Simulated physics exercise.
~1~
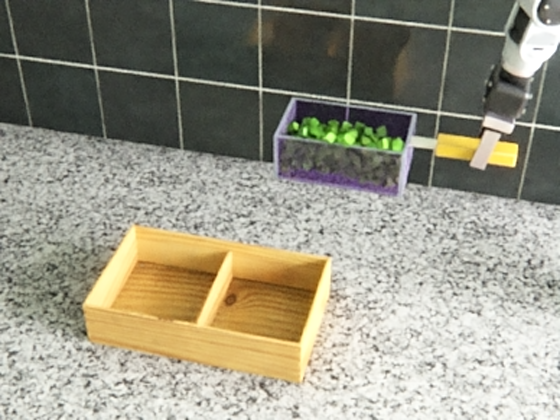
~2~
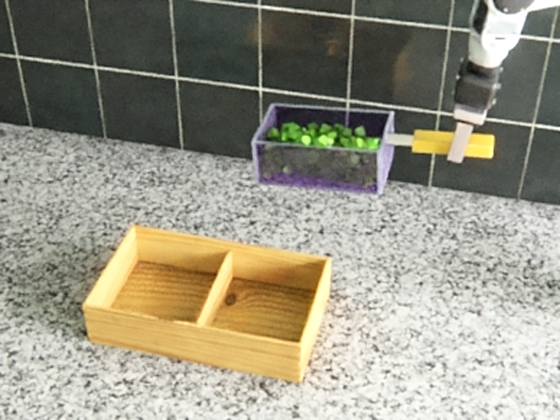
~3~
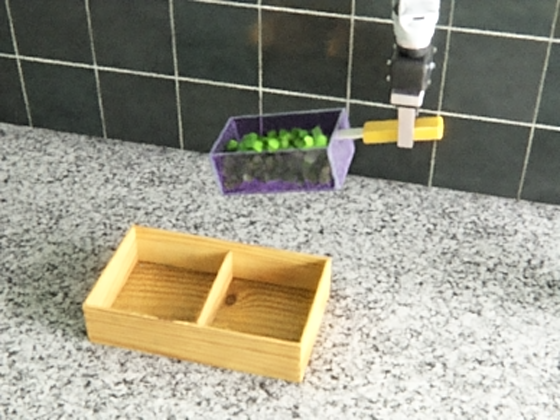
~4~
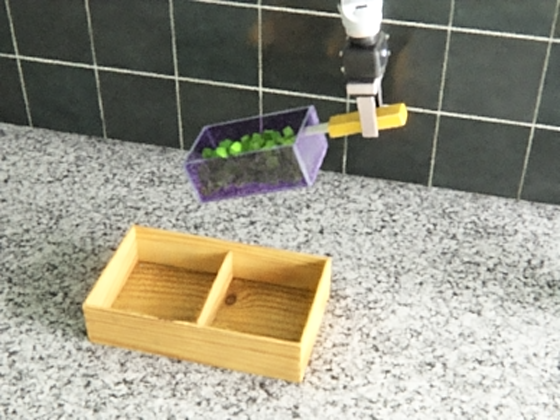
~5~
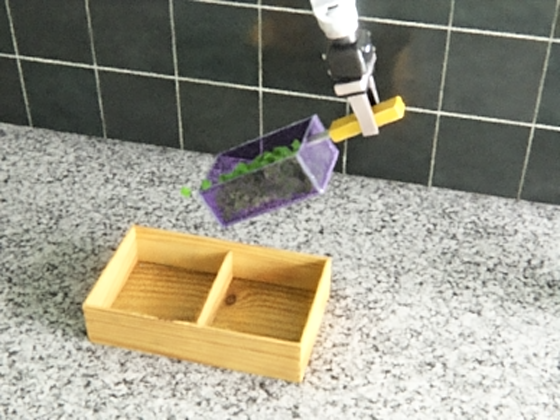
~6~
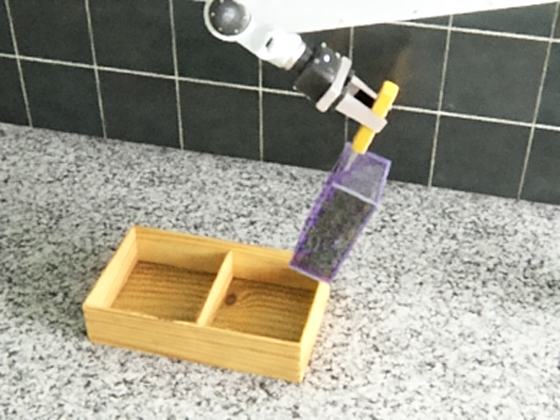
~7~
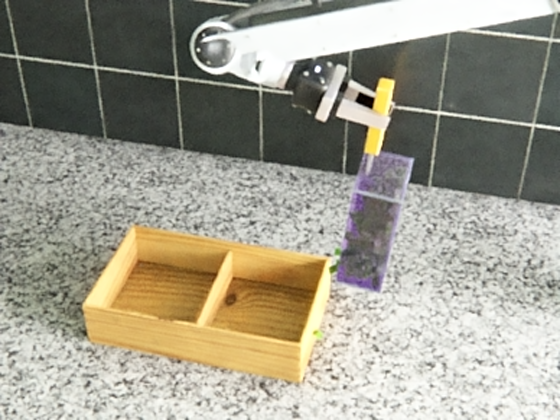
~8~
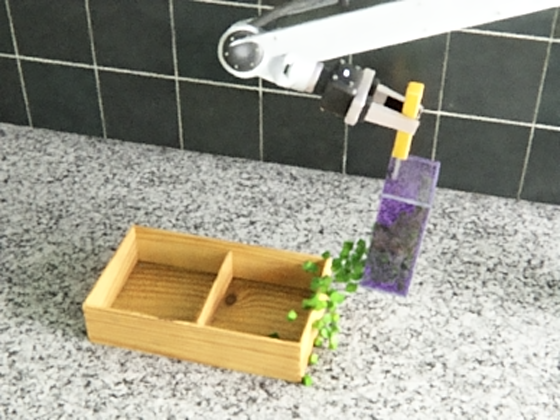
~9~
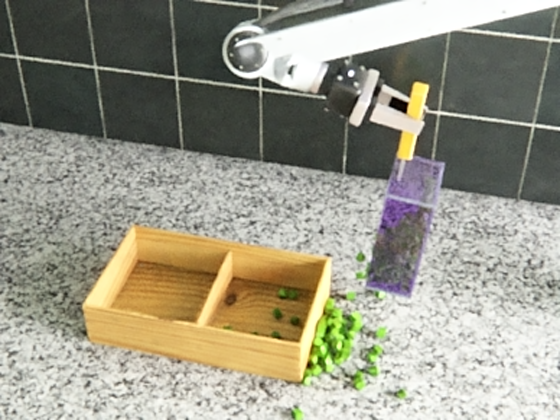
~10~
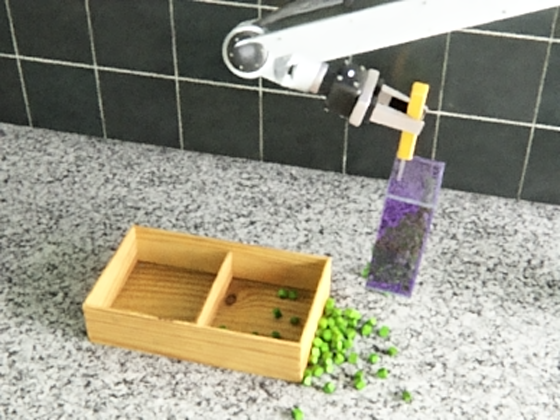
The footage shows a robot arm carrying a purple-edged clear box of green pieces left, then swinging right while tipping it steeply beside a divided wooden crate; some pieces land in the crate's right part, more scatter on the speckled counter, and many stay in the box.
